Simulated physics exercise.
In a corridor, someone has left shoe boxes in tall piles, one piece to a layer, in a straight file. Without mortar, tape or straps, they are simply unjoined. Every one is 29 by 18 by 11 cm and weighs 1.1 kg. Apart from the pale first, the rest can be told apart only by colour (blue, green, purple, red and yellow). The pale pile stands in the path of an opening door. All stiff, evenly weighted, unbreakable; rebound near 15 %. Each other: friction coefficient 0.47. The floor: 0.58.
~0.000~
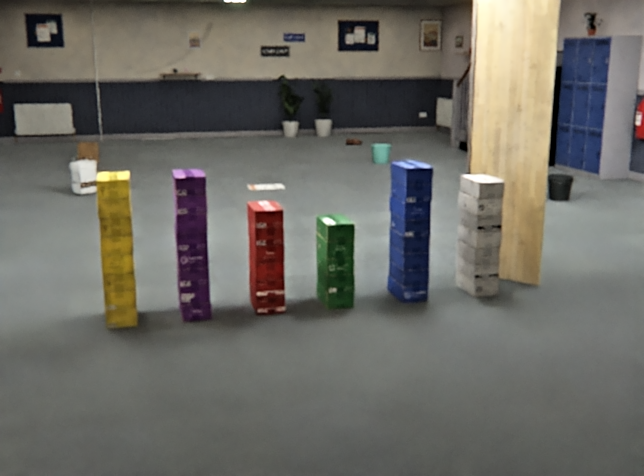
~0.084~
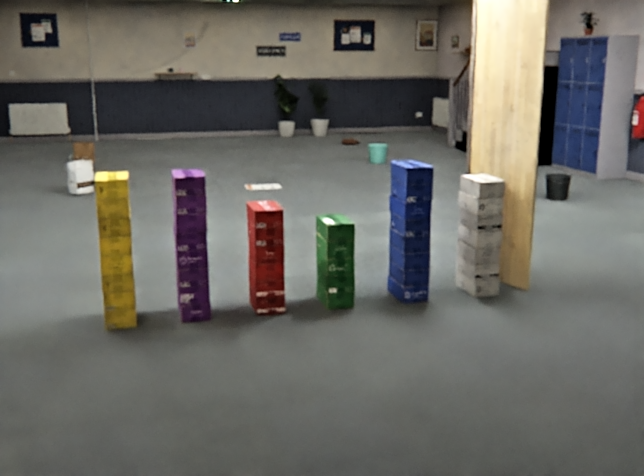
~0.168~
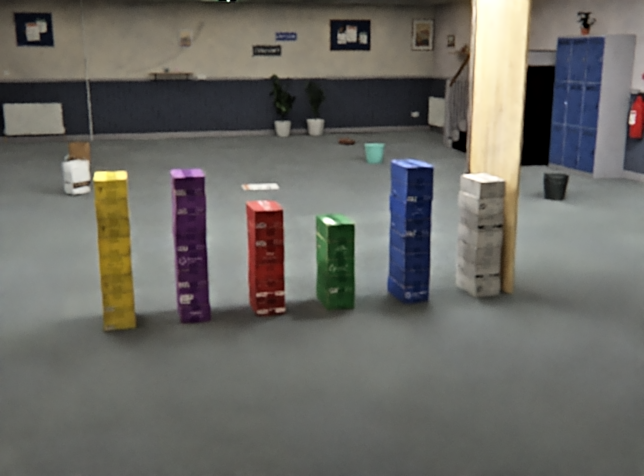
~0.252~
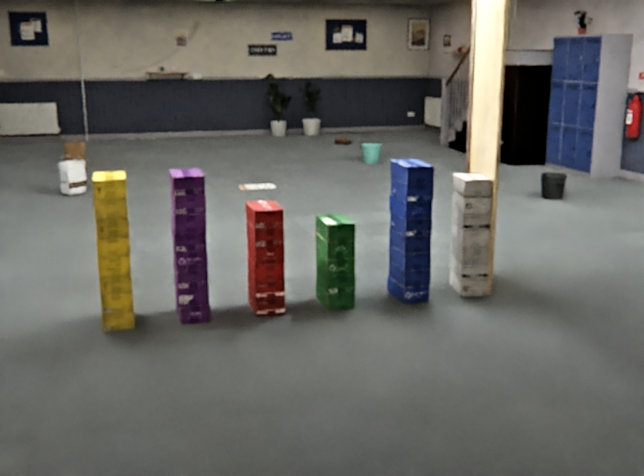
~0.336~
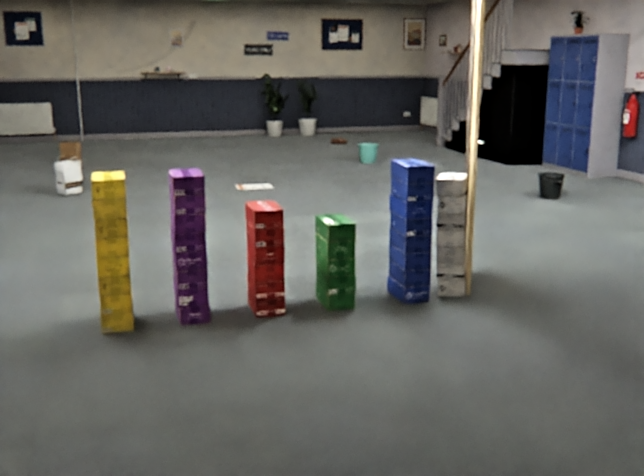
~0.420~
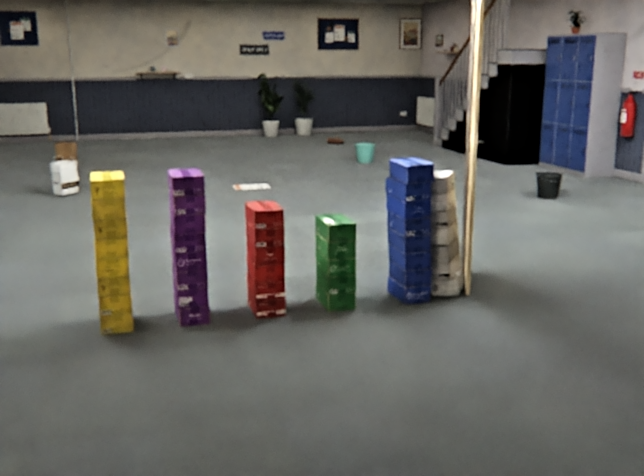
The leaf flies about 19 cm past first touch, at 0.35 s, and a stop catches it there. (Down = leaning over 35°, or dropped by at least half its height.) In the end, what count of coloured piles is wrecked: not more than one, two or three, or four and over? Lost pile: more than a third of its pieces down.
The count is four and over.
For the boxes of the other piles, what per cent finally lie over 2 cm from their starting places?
The shifted ones make up 90 per cent.
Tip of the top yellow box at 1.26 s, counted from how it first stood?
Some 0°.
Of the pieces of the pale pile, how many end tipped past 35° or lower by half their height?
Count: 6 pale pieces.
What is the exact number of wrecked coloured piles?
The total comes to 5.
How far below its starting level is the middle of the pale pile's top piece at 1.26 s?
Drop so far: Roughly 55 cm.
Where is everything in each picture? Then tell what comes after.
In the first frame (places mark the middle of the side facing us; the camera moves round a little), door edge (556, 48) 39° before square; top blue box (420, 176); top green box (341, 233); the rest undisturbed.
Door edge (545, 47) 23° before square; top purple box (190, 186), in the second frame.
Door edge (527, 46) 6° before square; top green box (342, 233), in the third frame.
Door edge (504, 44) 10° past square; top blue box (421, 175), in the fourth frame.
Door edge (481, 44) 25° past square; top yellow box (109, 190), in the fifth frame.
Door edge (480, 43) 26° past square, top of the pale pile leaning 5°; top blue box (421, 174) shifted 9 mm; top yellow box (108, 190); 5 disturbed, none down, in the sixth frame.
After 1.26 s, 6 of the pale pile down; 8 of the 35 other boxes down; top blue box leaning 33°, 24 cm lower; top green box leaning 10°.
After 2.88 s, 6 of the pale pile down; 21 of the 35 other boxes down; top purple box leaning 33°, 10 cm lower; top red box leaning 24°, 19 cm lower.
At rest (4.7 s), 6 of the pale pile down; 31 of the 35 other boxes down; top yellow box upside down; top red box leaning 47°, 30 cm lower. Wrecked, blue, green, purple, red and yellow. As the last picture would show them, middles, top red box near (157, 271).
